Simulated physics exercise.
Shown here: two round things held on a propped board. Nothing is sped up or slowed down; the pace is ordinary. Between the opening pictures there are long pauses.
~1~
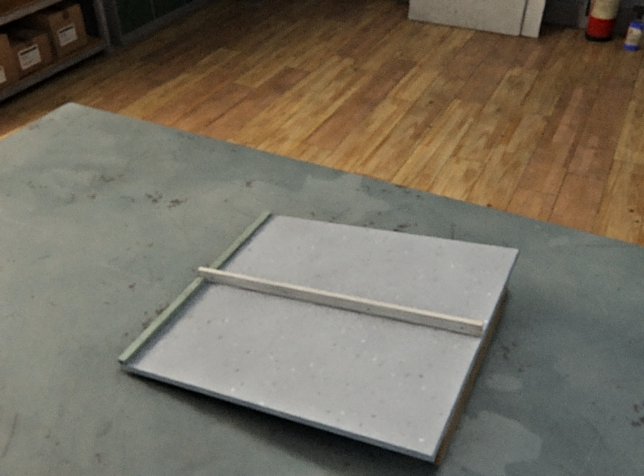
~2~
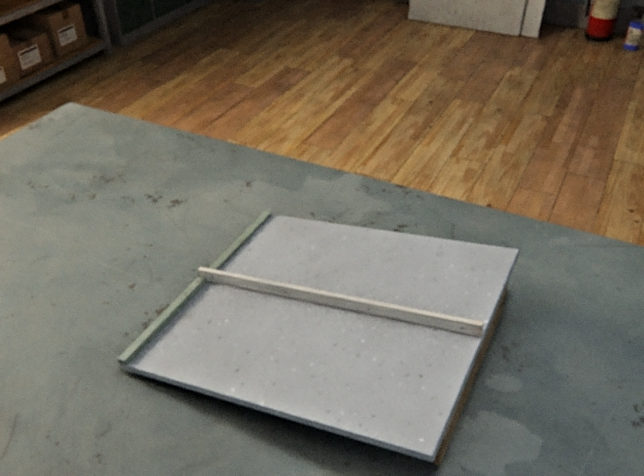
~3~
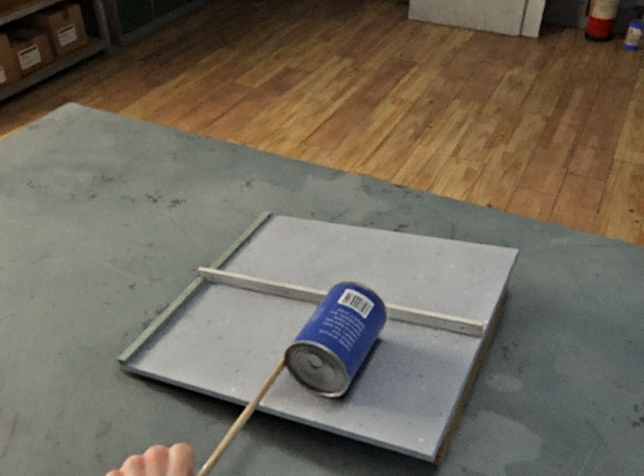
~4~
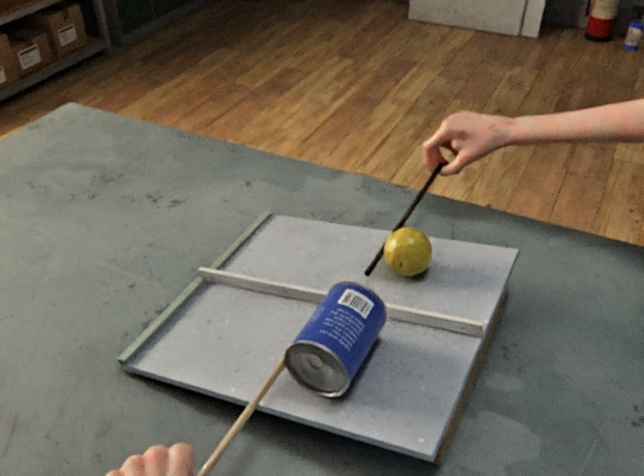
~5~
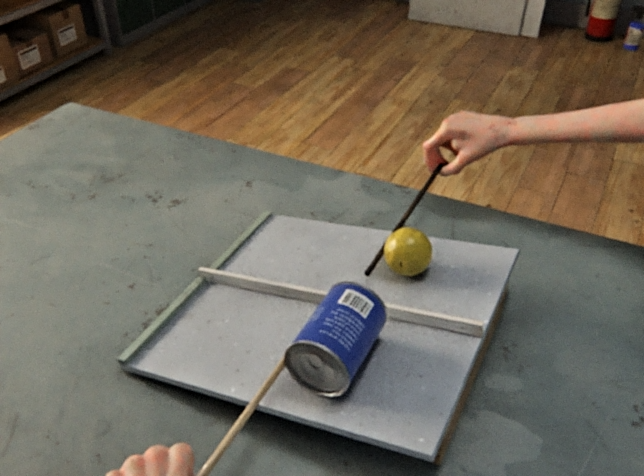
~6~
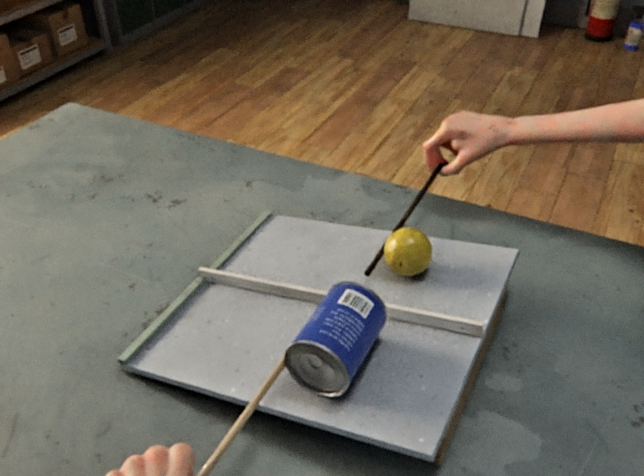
A blue tin appeared on a propped board with a hand holding a stick against it, then a yellow apple was there too, behind a dark stick in another hand, and everything stayed still.
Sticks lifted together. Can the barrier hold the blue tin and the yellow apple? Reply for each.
As it turns out, the blue tin drops off the end and the yellow apple drops off the end.
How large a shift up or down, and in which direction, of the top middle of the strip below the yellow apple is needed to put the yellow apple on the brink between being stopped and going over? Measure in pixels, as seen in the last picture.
Roughly 4 pixels, upward.
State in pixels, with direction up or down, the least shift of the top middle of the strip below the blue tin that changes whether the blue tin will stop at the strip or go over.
You'd need to go up by close to 4 pixels.
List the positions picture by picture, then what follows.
Board (327, 302), in the first frame.
Board (327, 302), in the second frame.
Blue tin (338, 338); board (327, 302), in the third frame.
Held back by the sticks; yellow apple (408, 252); board (327, 302), in the fourth frame.
Held back by the sticks; blue tin (338, 338); board (327, 302), in the fifth frame.
Held back by the sticks; blue tin (338, 338); yellow apple (408, 252); board (327, 302), in the sixth frame.
Then, 0.78 s on from there, blue tin rolling on the board near (169, 296); yellow apple rolling on the board near (244, 225).
In the end, the blue tin goes over the end; the yellow apple goes over the end.
